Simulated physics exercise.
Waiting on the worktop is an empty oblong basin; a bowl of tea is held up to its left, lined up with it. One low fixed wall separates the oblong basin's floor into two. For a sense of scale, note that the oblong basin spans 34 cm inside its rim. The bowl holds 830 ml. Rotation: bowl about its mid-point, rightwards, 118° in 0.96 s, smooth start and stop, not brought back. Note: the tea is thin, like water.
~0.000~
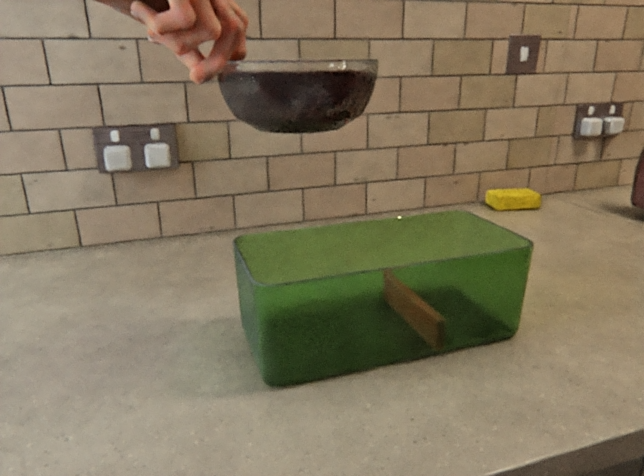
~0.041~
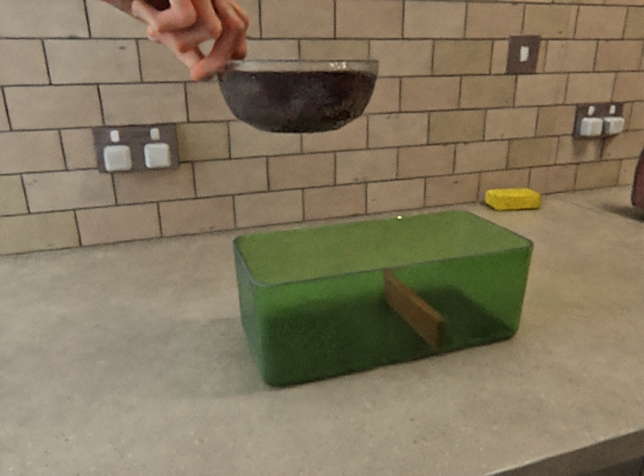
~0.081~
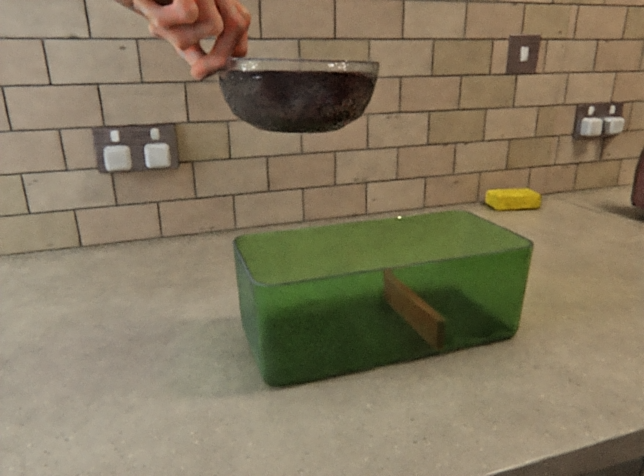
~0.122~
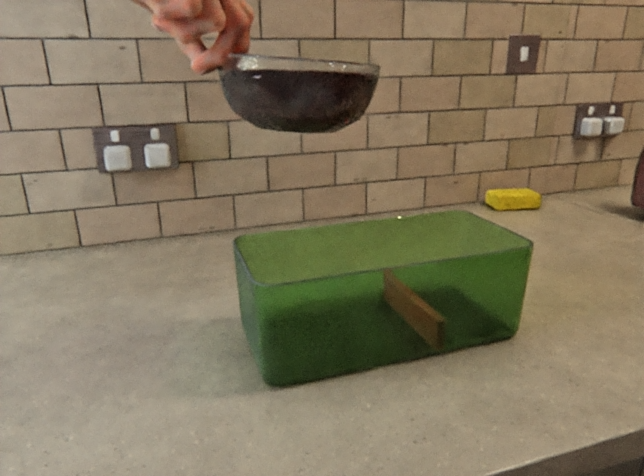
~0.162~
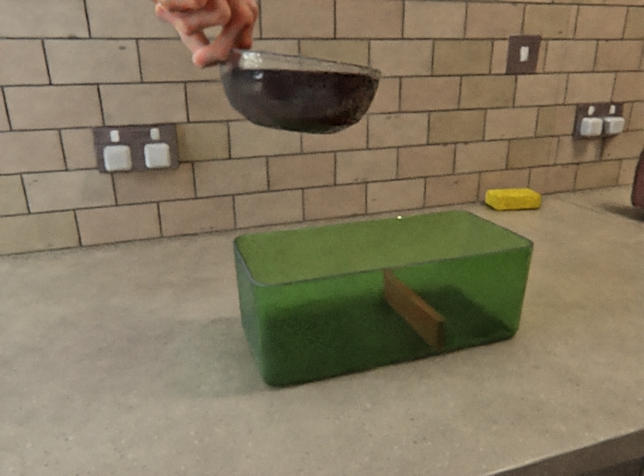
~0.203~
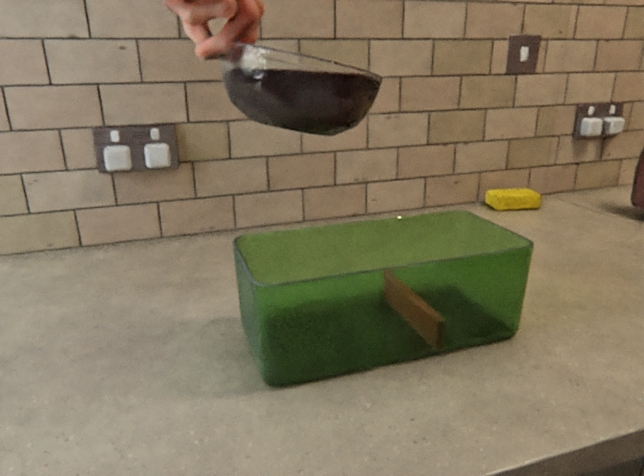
The video shows a hand holding a glass bowl of dark liquid above a green transparent oblong basin with a brown upright divider on a grey worktop; the bowl starts level, then slowly tilts slightly to the right.
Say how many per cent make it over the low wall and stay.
About 52 per cent makes it over and stays.
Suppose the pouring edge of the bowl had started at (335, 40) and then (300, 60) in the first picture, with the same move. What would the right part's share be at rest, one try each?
Try 1: 20 %; try 2: 10 %.
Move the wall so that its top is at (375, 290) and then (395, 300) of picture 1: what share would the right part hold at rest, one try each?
85 in a hundred, followed by 65 in a hundred.
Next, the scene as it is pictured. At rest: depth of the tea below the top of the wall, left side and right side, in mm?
Measured: Left around 28 mm, right around 14 mm.
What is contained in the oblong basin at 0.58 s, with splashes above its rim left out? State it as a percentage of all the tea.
I'd estimate some 22 percent of the liquid.
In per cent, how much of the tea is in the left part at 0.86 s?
Around 42 in a hundred.
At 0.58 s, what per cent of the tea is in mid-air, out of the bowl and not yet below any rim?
Some 52 % is the figure.
Then, 0.58 s in, the tilt is 78° and 26 per cent is still to pour, 4 is left of the wall and 19 right of it.
Then, 0.86 s in, the tilt is 115° and 0 per cent is still to pour, 42 is left of the wall and 54 right of it.
Then, 1.15 s in, the tilt is 118° and 0 per cent is still to pour, 46 is left of the wall and 52 right of it.
Then, 1.46 s in, the tilt is 118° and 0 per cent is still to pour, 46 is left of the wall and 52 right of it.
Finally, 46 per cent lies left of the wall, 52 right of it and 1 outside.
